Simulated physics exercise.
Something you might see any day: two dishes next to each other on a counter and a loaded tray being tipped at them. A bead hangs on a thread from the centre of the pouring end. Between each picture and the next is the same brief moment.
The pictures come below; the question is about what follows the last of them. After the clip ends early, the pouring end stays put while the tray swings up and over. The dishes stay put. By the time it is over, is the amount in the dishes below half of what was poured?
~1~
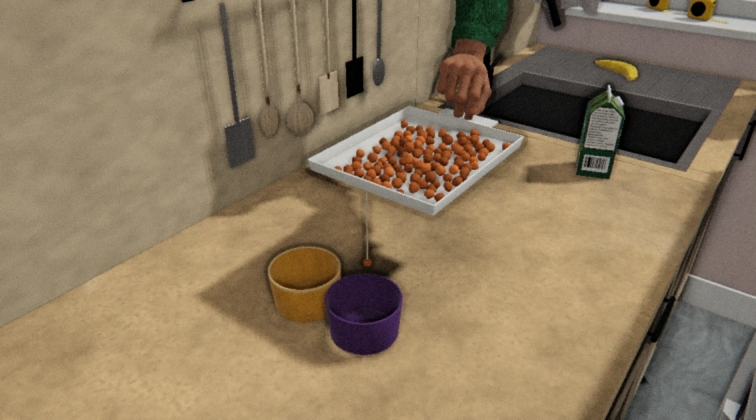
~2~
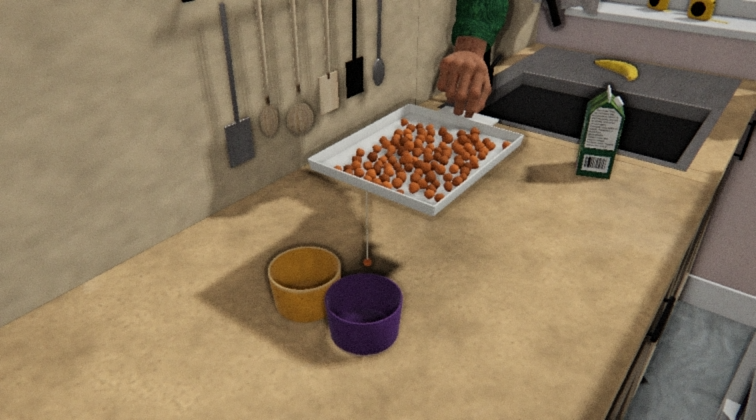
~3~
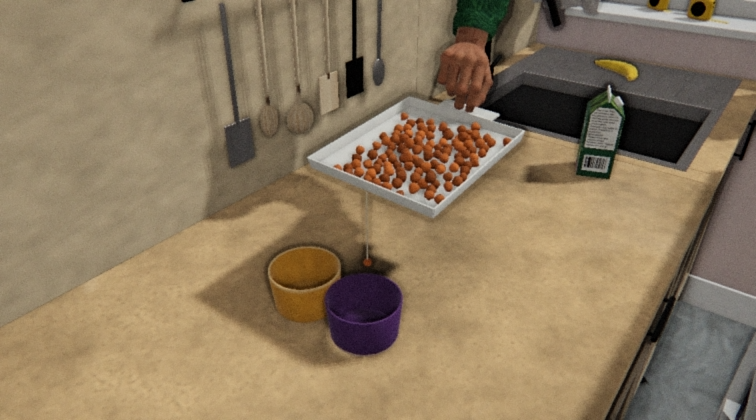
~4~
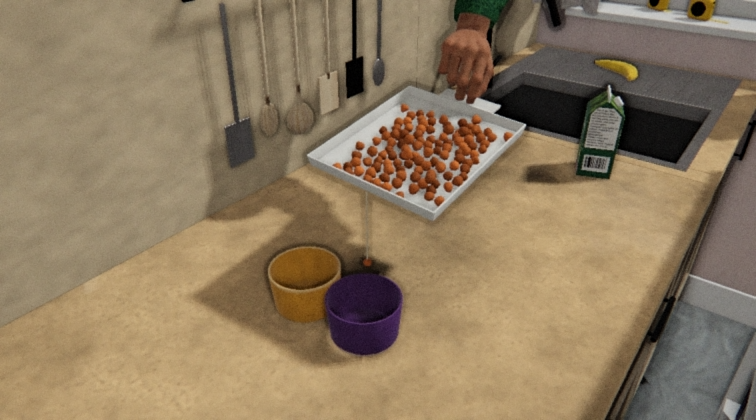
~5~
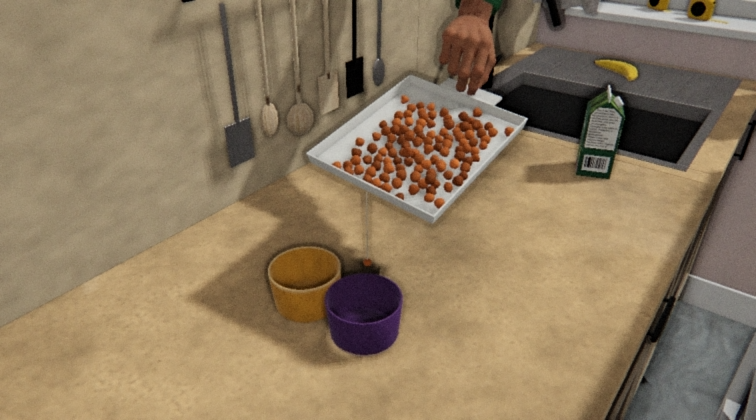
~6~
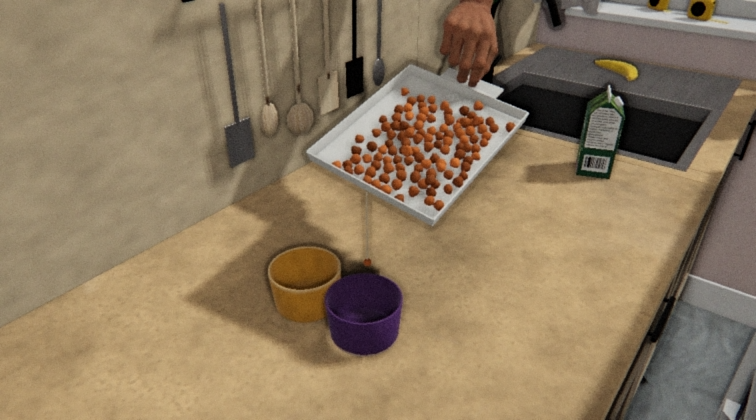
Pretty clear the dishes gather a lesser part of what falls.
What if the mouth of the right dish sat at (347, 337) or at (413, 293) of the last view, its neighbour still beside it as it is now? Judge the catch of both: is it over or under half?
The pair would catch the lesser share the first time and the lesser share the second time.
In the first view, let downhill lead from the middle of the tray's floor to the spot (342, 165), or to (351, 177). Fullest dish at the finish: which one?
Leftward dish at the first place, Leftward dish at the second.
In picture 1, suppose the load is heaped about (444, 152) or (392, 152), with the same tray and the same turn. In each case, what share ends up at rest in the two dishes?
Roughly 20 and 40 percent, in that order.
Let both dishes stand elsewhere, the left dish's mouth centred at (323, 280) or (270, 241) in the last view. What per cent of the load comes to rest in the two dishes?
50 %, then 0 %.
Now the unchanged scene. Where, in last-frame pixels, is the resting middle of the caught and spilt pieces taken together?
Roughly pixel (411, 346).
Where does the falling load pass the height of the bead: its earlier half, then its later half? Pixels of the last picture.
(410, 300) for the early half, (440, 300) for the late half.
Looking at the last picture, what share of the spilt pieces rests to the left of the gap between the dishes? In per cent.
Estimate: Roughly 10 %.
Just after the last frame, tray tipped steeply; almost all on the tray; just a few outside both; just a few in the air.
A moment on, tray tipped right over; almost all on the tray; about a tenth outside both.
Further on, tray tipped past a quarter turn; roughly a quarter in the right dish; roughly two thirds outside both.
When it is over, tray tipped past a quarter turn; roughly a quarter in the right dish; not one in the left dish; roughly two thirds outside both.
